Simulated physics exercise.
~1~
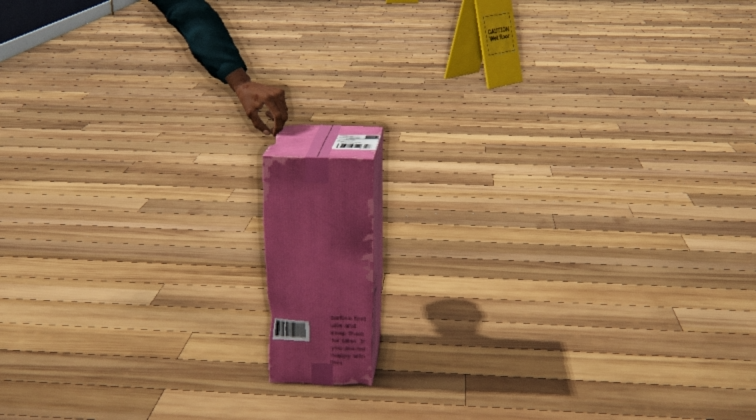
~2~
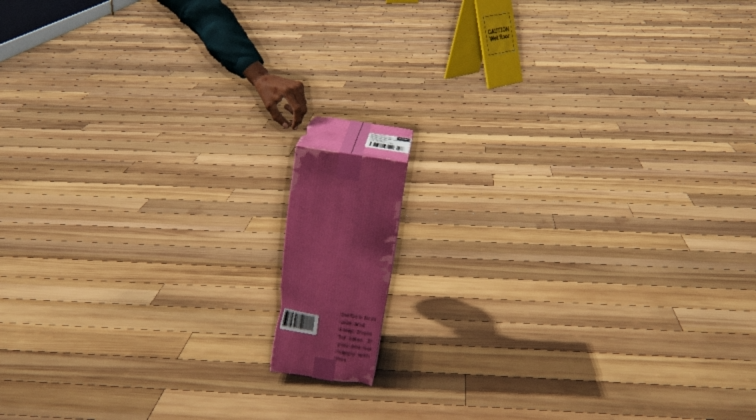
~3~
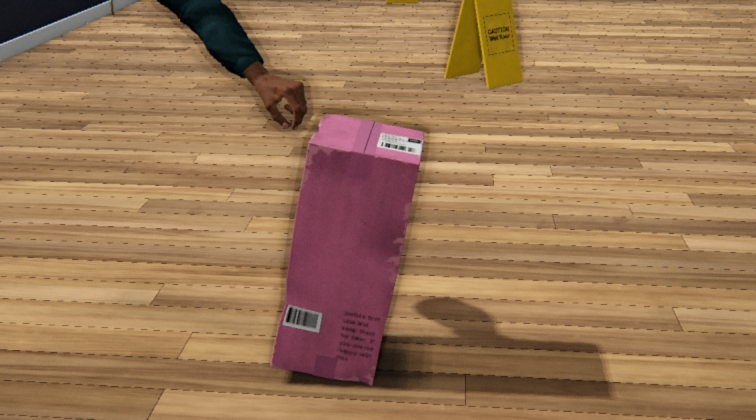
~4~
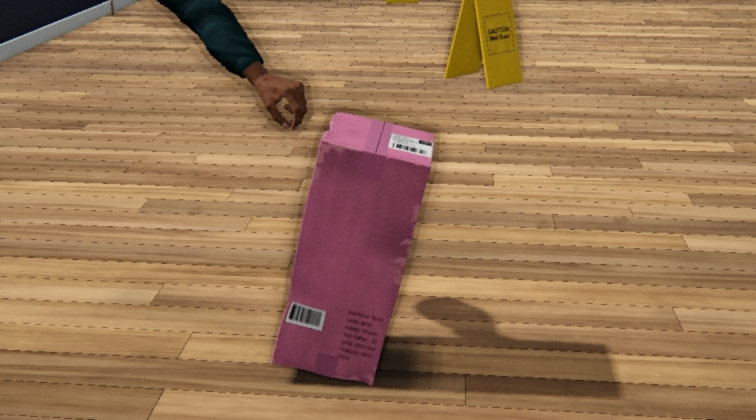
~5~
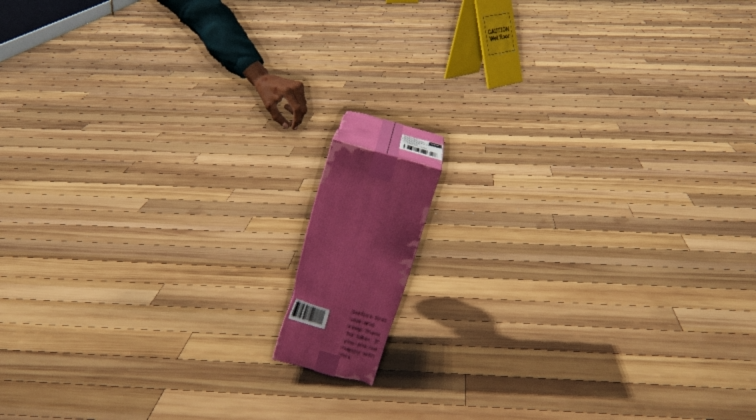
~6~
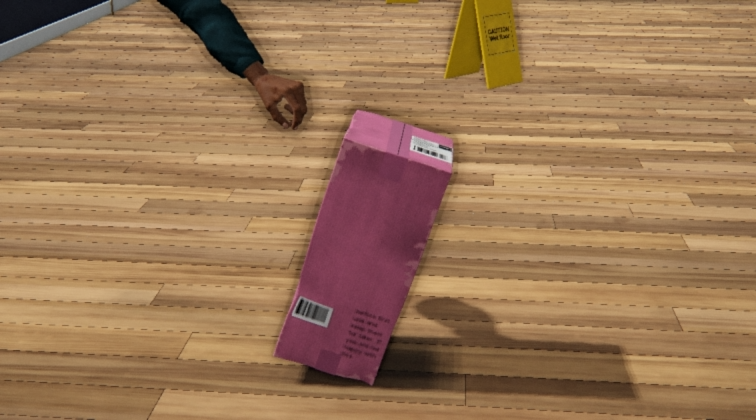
To begin with, a tall pink parcel stands upright on a wooden floor, a hand at its top left edge and a yellow sign behind. The hand moves slightly right and then stays still while the parcel leans rightward, separating from the fingers and tilting gradually further, its left base edge still low.
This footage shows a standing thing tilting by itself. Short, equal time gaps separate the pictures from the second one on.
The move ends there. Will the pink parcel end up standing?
No.
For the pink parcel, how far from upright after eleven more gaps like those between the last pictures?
About 45°.
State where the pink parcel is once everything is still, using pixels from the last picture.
Looks like it settles somewhere around (504, 323).
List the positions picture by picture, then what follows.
In the first picture, pink parcel (327, 254) upright.
In the second picture, pink parcel (343, 250) 7° off upright.
In the third picture, pink parcel (349, 249) 10° off upright.
In the fourth picture, pink parcel (354, 248) 13° off upright.
In the fifth picture, pink parcel (359, 247) 15° off upright.
In the sixth picture, pink parcel (365, 247) 17° off upright.
Then, 0.24 s on from there, pink parcel 46° off upright near (428, 258).
In the end, the pink parcel goes down on its side, near (504, 323).
